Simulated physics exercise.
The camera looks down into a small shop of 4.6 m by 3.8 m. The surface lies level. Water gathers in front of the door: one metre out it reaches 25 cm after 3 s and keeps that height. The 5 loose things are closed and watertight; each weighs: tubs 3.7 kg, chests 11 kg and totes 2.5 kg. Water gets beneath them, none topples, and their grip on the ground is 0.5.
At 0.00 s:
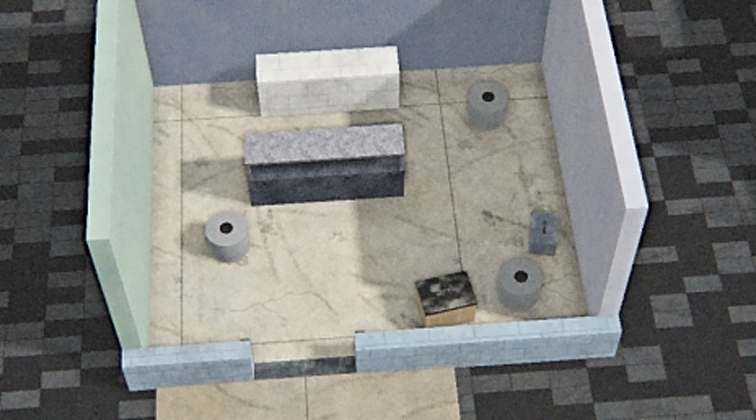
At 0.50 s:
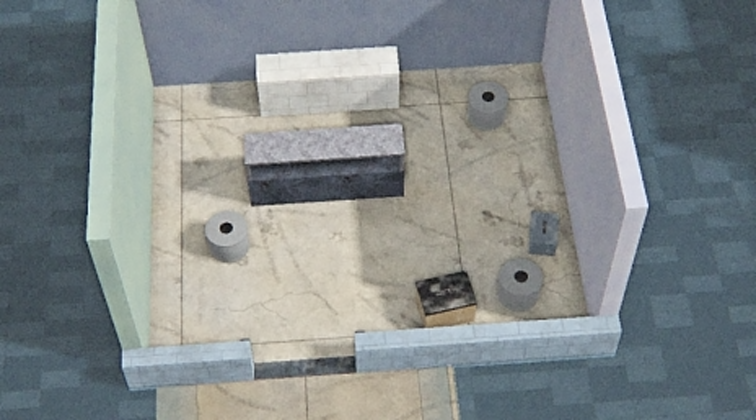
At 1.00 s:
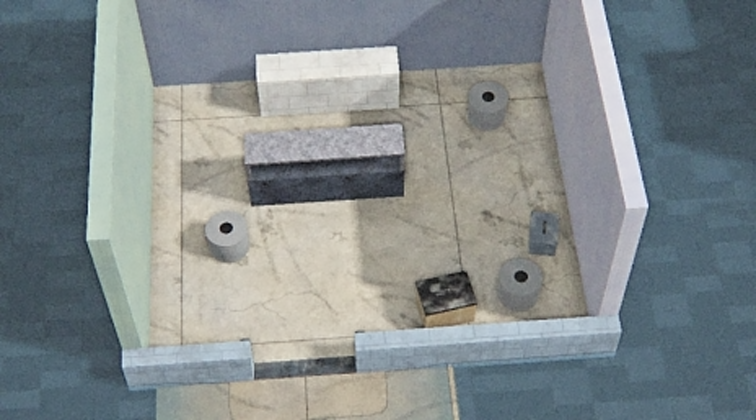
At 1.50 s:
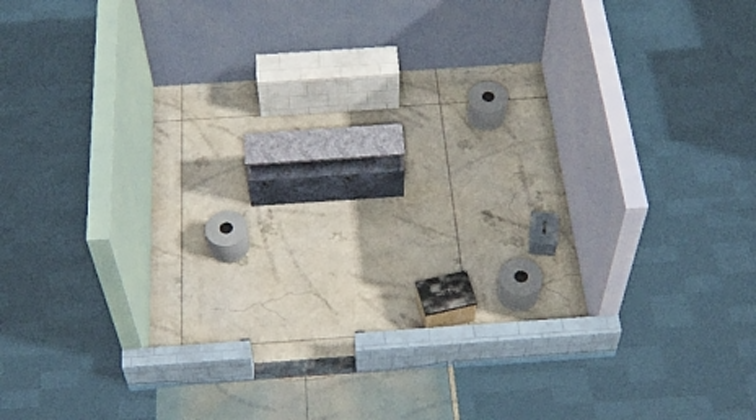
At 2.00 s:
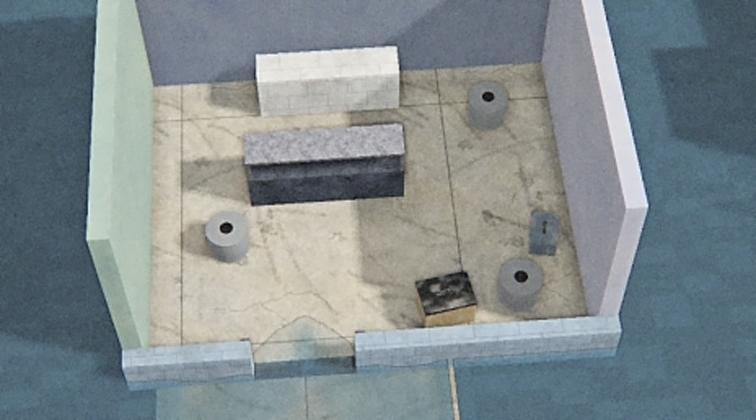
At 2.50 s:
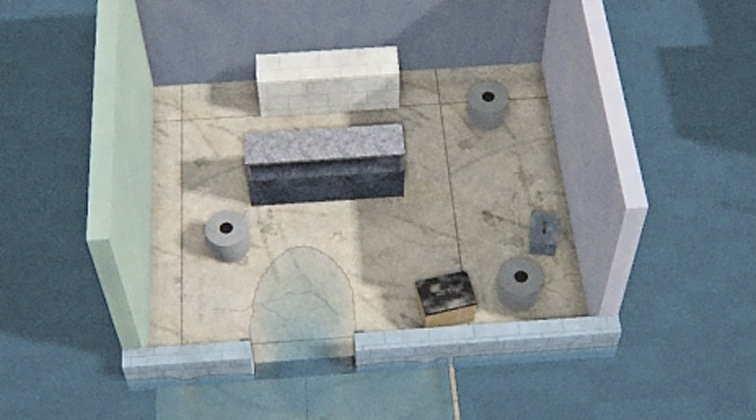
In a small open-topped shop, grey round tubs, boxes and two long blocks stand on a pale stone floor. Water covers the dark paving outside, then spreads over the pale path before the doorway. Finally it passes through the gap and forms a rounded pool inside, while the objects stay still.
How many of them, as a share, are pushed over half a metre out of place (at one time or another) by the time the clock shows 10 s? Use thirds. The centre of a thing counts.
Share: From one to two thirds.
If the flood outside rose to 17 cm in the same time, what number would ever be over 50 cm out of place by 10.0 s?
In that case 2 of them.
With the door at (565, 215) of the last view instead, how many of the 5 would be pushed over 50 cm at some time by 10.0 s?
Then 3.
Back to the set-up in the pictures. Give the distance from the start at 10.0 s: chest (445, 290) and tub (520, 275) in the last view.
In turn: 20 cm, 30 cm.
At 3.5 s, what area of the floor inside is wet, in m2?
Roughly 5.0 m2.
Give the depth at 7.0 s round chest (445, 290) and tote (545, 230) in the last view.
Roughly 1 and 4 cm.
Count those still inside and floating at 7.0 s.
At that moment 1.
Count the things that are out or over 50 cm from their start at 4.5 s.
By then 1.
After 3.5 s 0 of 5 are over 50 cm from their spots; 0 afloat.
After 4.5 s 1 of 5 are over 50 cm from their spots; 1 afloat.
After 7.0 s 2 of 5 are over 50 cm from their spots; 1 afloat.
After 10.0 s 3 of 5 are over 50 cm from their spots, and 3 have been at some point; 4 afloat.
